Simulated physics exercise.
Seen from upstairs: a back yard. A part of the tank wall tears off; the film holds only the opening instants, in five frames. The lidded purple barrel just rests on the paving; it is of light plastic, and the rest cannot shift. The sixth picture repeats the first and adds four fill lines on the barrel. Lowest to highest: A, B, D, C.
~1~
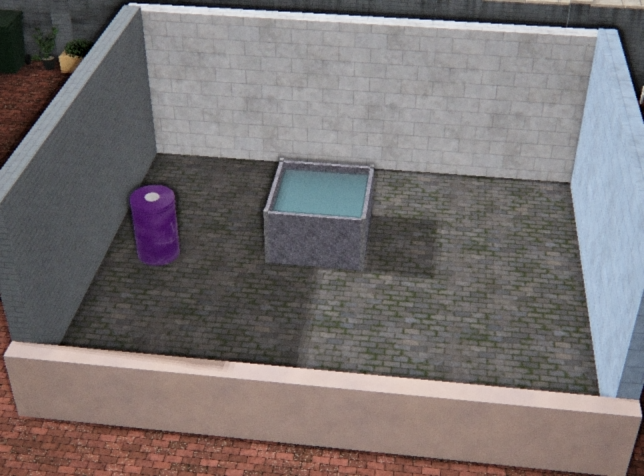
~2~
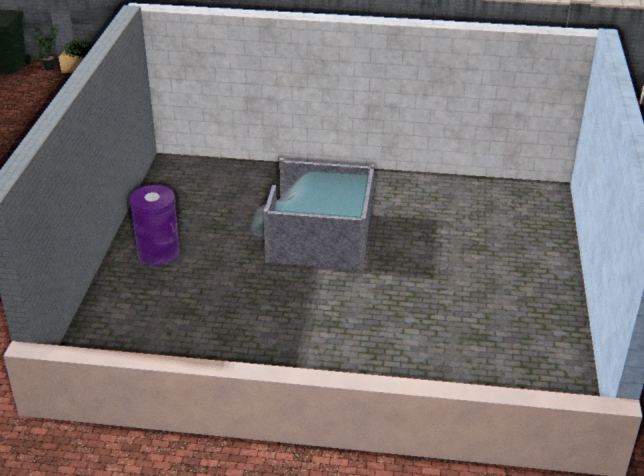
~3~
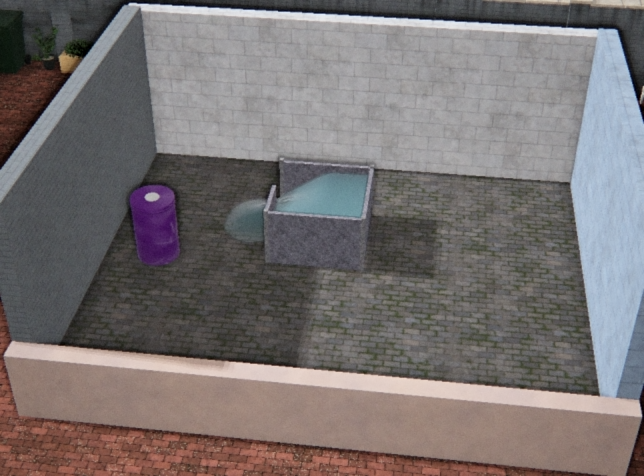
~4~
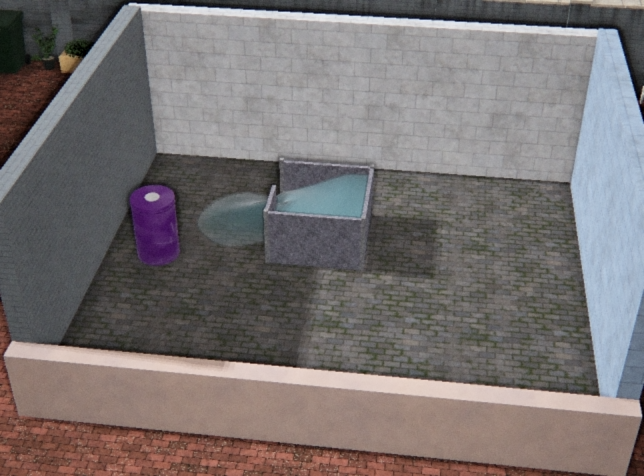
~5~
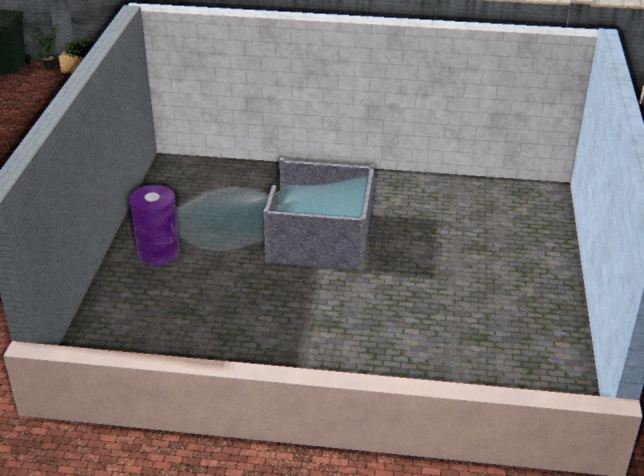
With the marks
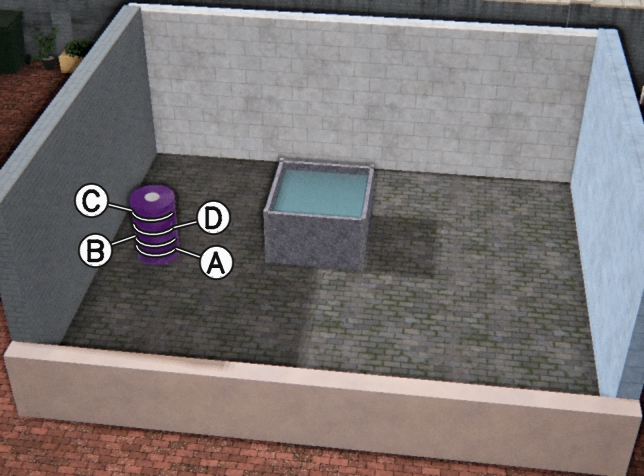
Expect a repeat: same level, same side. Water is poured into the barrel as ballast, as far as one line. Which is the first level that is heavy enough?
Take A.
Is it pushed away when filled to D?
No, that is safe.
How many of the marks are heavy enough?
All of them.
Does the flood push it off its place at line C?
No, that is safe.
On the marked copy, A at (152, 255); B at (151, 246); C at (148, 220); D at (149, 234); from the bottom up A, B, D, C.
For line A, it does not move.
For line B, it does not move.
For line C, it does not move.
For line D, it does not move.
